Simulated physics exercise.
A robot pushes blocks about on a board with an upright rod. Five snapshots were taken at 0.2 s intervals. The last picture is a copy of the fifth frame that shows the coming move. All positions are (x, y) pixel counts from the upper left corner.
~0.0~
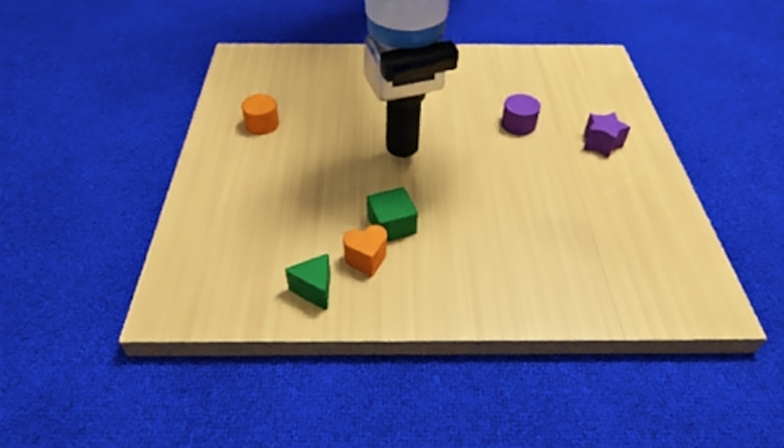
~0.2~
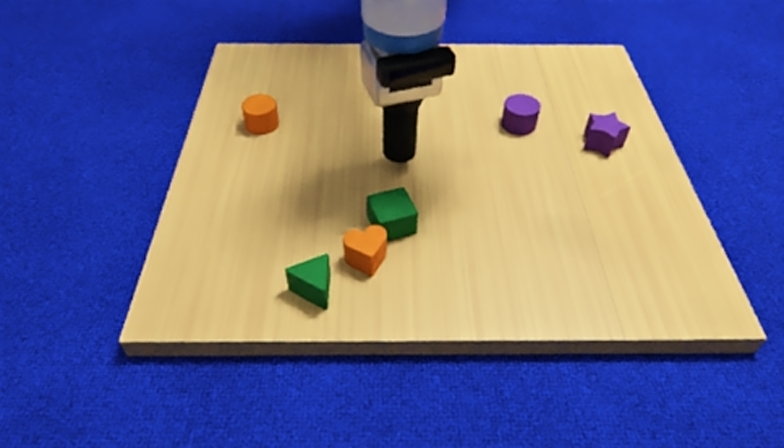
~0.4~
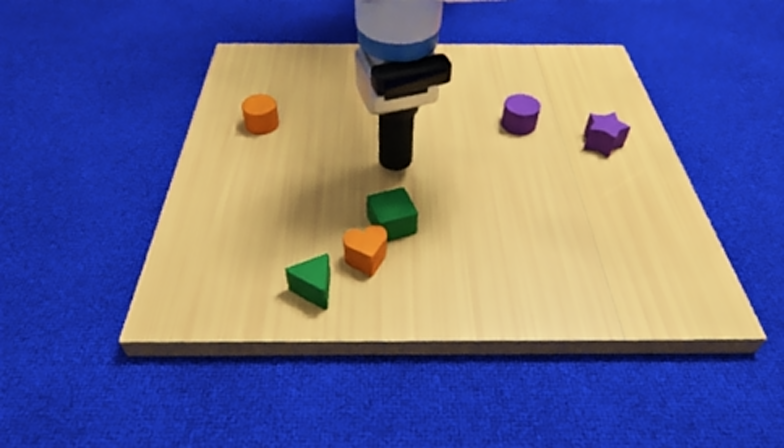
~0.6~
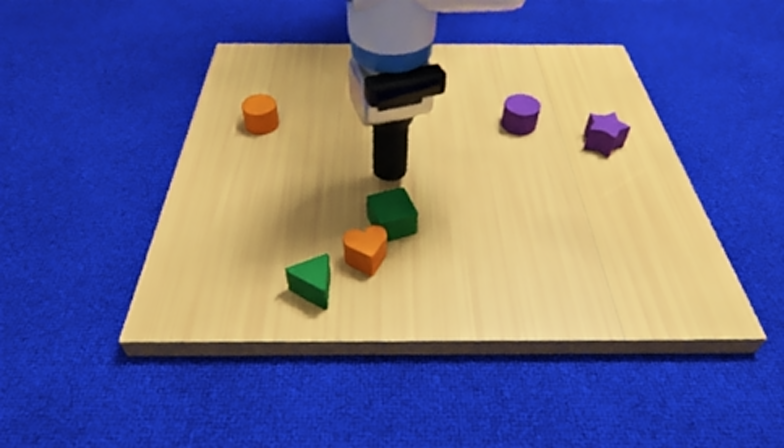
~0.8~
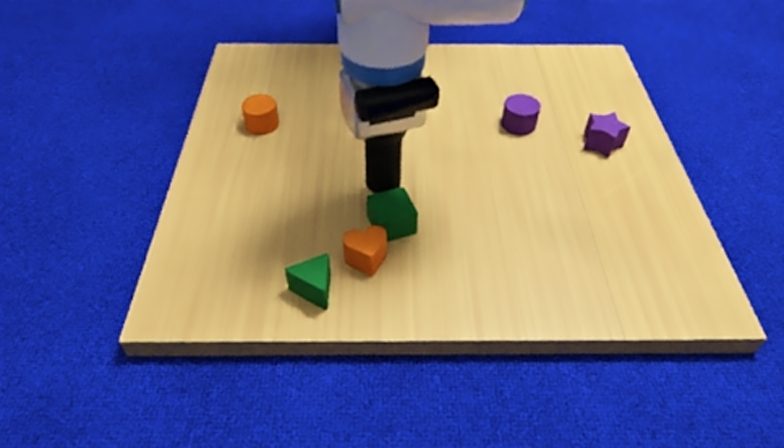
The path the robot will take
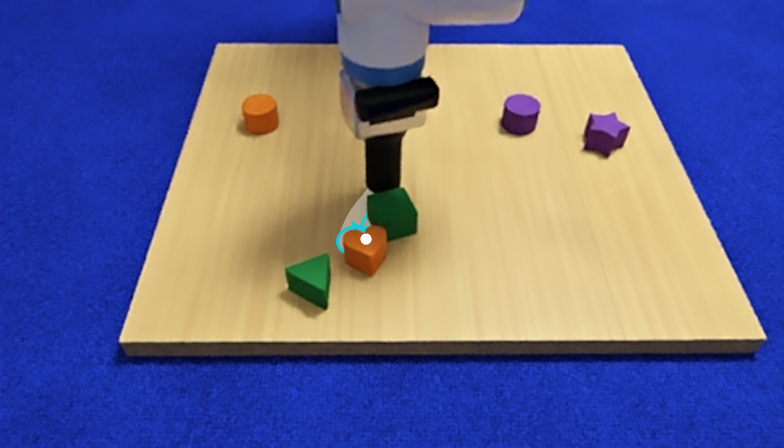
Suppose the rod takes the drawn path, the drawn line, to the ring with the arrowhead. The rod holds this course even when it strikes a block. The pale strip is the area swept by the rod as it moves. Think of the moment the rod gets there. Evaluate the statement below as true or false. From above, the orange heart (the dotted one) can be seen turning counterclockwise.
False
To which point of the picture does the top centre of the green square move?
Top centre: (397, 222).
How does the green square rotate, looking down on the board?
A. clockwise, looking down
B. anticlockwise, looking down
I'll go with B - anticlockwise, looking down.
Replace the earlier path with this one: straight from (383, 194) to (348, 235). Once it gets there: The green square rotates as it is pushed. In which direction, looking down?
Overhead view: Anti-clockwise.
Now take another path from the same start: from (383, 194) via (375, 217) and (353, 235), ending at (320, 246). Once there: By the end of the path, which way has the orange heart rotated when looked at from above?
It turns round clockwise.
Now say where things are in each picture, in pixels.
Lower end of the rod (402, 147), tops of blocks, green triangular block (312, 270), orange heart (366, 239), green square (392, 204), in the first frame.
Rod (399, 152), blocks as before, in the second frame.
Rod (395, 160), blocks as before, in the third frame.
Rod (390, 170), blocks as before, in the fourth frame.
Rod (383, 183), green triangular block (312, 270), orange heart (366, 239), green square (392, 204), in the fifth frame.
The drawn path runs from (383, 194) through (372, 208) and (362, 223) to (356, 241); the dot is on the orange heart.
What follows on the original path. Halfway along, rod (366, 205); green square (393, 216), turned 30° anticlockwise.
At the end, rod (356, 230); green triangular block not moved; orange heart (366, 247), turned 20° clockwise; green square (397, 222), turned 50° anticlockwise.
